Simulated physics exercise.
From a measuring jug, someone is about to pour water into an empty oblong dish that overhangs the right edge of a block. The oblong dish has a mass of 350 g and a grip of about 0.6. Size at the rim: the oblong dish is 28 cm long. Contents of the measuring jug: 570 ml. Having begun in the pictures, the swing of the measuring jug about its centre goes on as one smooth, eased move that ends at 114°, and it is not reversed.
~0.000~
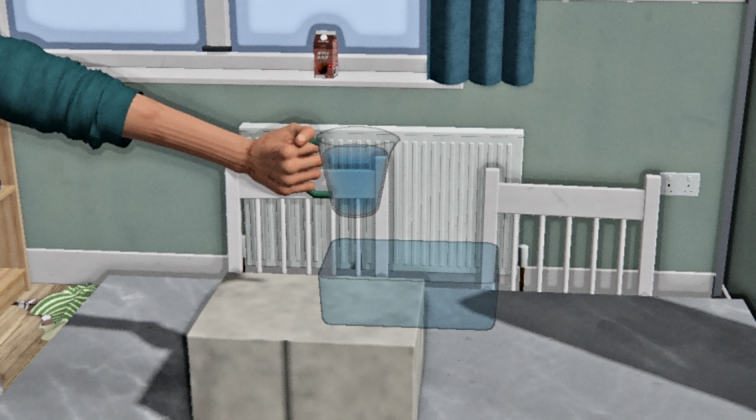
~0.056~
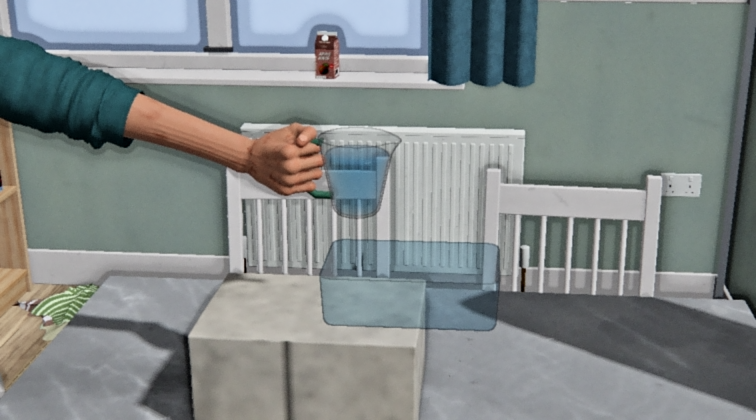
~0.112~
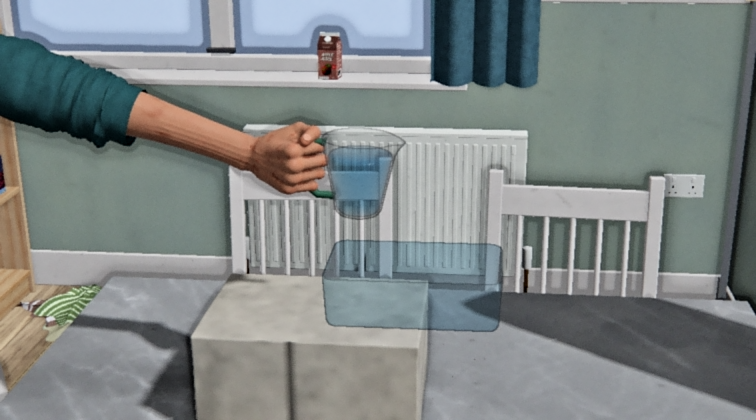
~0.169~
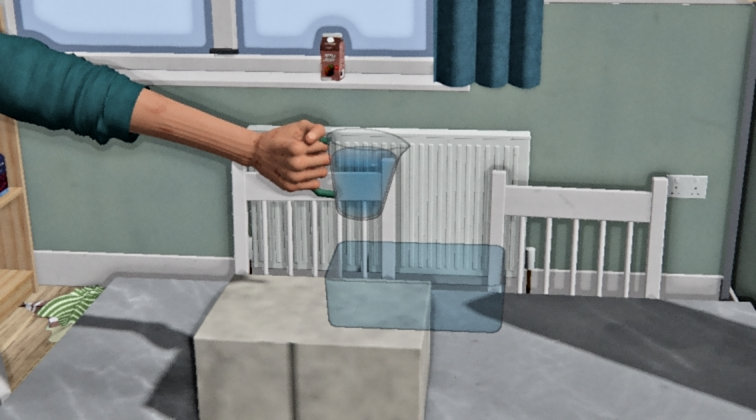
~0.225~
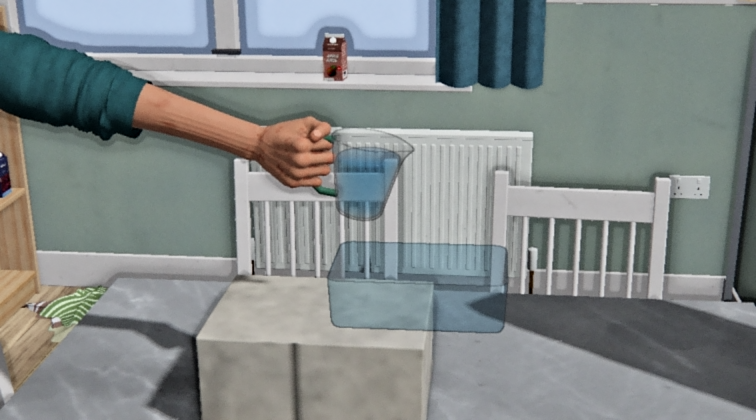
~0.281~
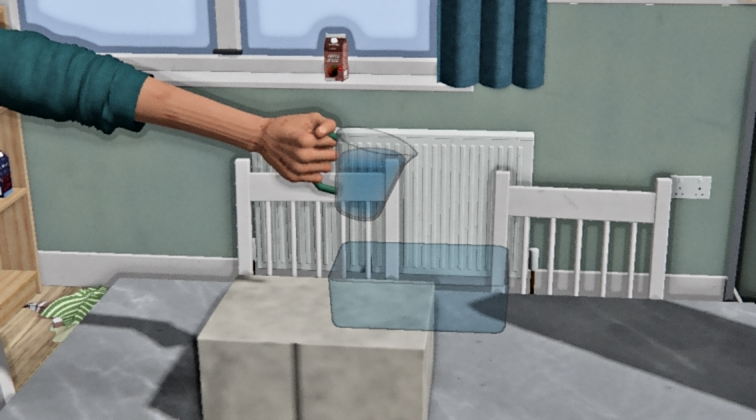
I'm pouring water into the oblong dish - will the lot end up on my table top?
I'm afraid so.
Then, 0.72 s in, the tilt is 71° and 72 per cent is still to pour; the oblong dish lies level with 7 per cent in it.
Then, 1.04 s in, the tilt is 107° and 10 per cent is still to pour; the oblong dish leans 88° with 51 per cent in it.
Then, 1.38 s in, the tilt is 114° and 0 per cent is still to pour; the oblong dish leans 87° with 0 per cent in it.
Then, 1.74 s in, the tilt is 114° and 0 per cent is still to pour; the oblong dish leans 87° with 0 per cent in it.
Finally, the oblong dish leans 87° with 0 per cent in it.
